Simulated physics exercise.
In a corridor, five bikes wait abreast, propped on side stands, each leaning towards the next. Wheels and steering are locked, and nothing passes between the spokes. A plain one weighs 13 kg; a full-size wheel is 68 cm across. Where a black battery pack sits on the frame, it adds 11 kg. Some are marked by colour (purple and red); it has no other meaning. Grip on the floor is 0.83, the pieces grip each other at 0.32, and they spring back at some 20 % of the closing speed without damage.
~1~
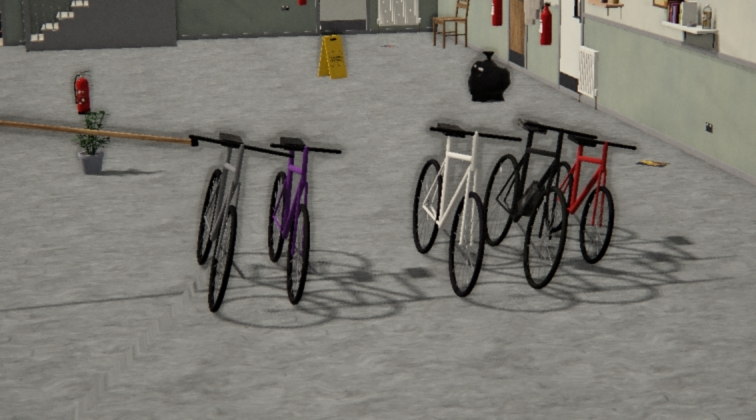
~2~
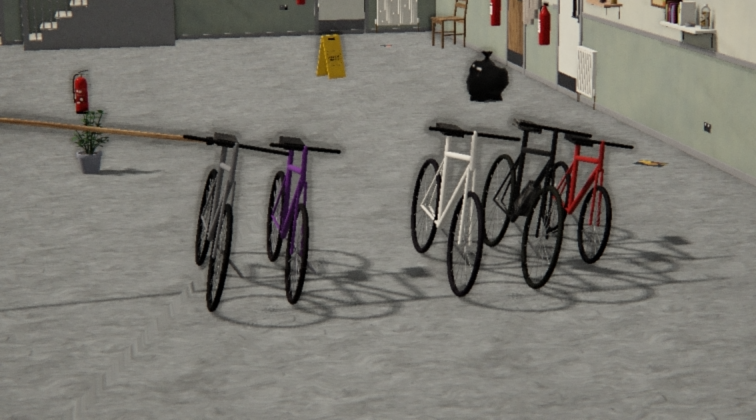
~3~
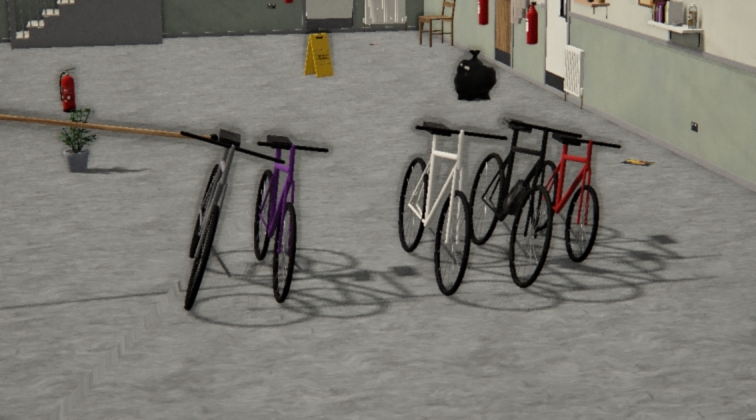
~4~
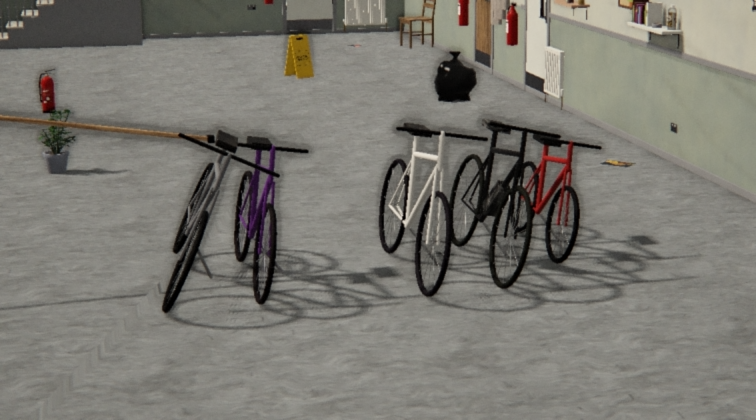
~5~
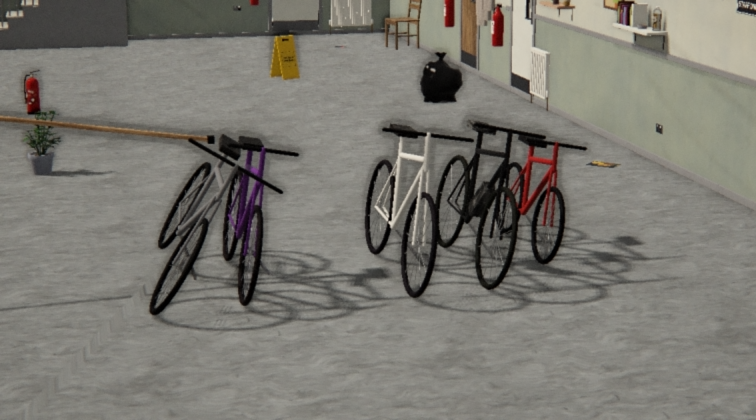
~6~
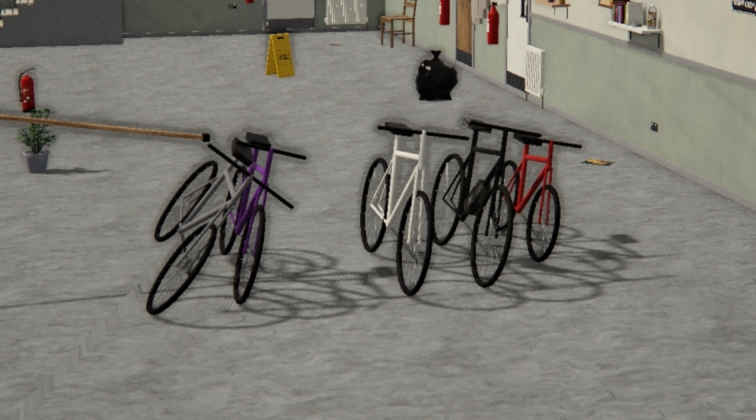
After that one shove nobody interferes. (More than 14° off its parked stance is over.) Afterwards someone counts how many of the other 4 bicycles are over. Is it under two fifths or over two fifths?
The part is fewer than two in five.
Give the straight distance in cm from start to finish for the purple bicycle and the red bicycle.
About: Purple 70, red 0.
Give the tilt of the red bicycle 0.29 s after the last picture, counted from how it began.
About 0°.
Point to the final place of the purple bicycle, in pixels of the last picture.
Near (328, 249).
Then, 0.29 s on from the sixth picture, 1 of the 4 other bicycles over; purple bicycle tipped 23°.
Then, 0.57 s on from the sixth picture, 1 of the 4 other bicycles over; purple bicycle tipped 59°.
Then, 1.09 s on from the sixth picture, 1 of the 4 other bicycles over; purple bicycle lying flat.
Finally, 1 of the 4 other bicycles over; purple bicycle lying flat; red bicycle unmoved. That is 25 per cent. Three left standing. Seen by the last camera, middles, purple bicycle near (328, 249), red bicycle near (528, 188).
